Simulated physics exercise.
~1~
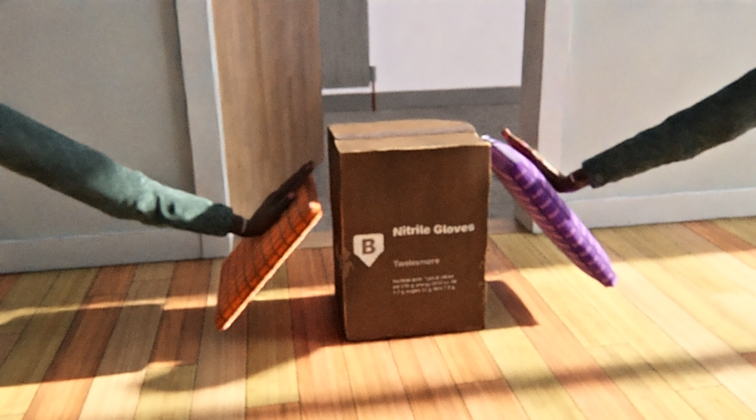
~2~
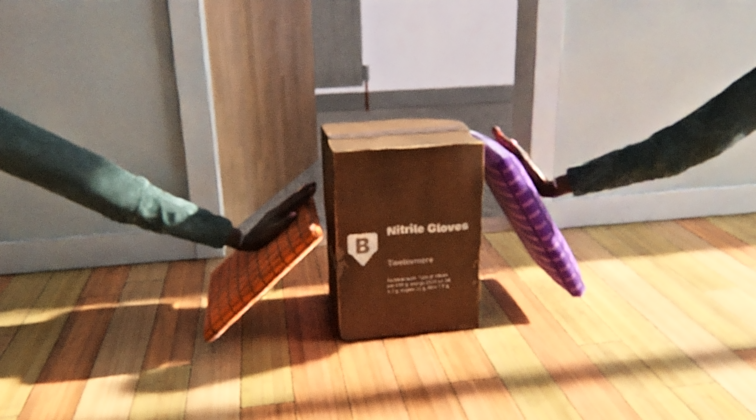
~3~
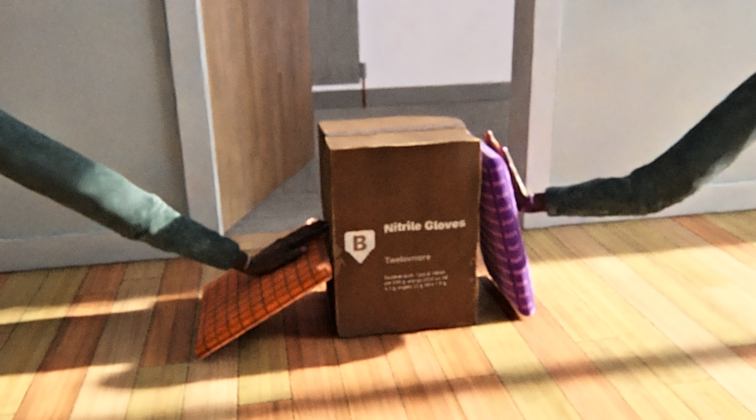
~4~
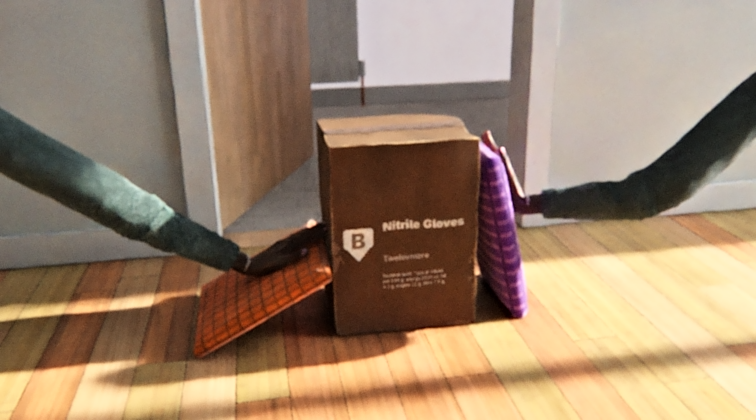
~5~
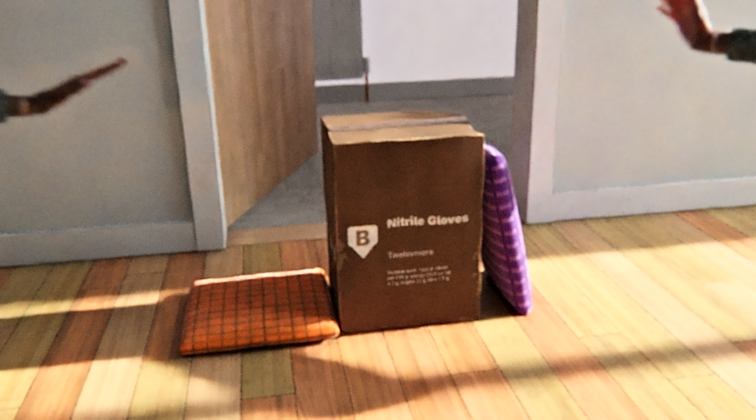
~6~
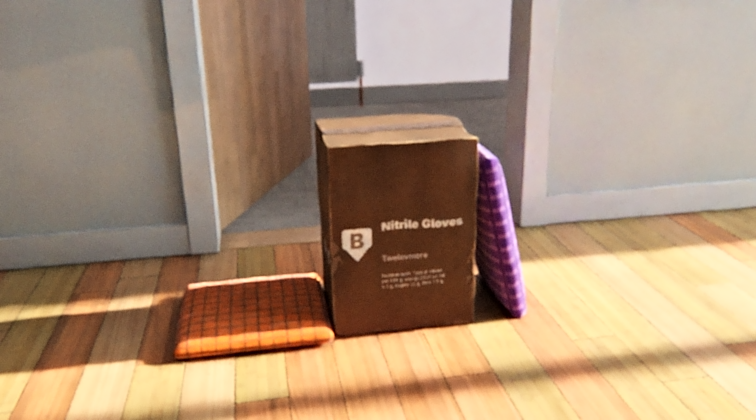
Two hands leaned an orange seat pad against the left side of a brown box and a purple pillow against the right, then let go and drew away. The pad slid down flat on the floor, while the pillow stayed leaning.
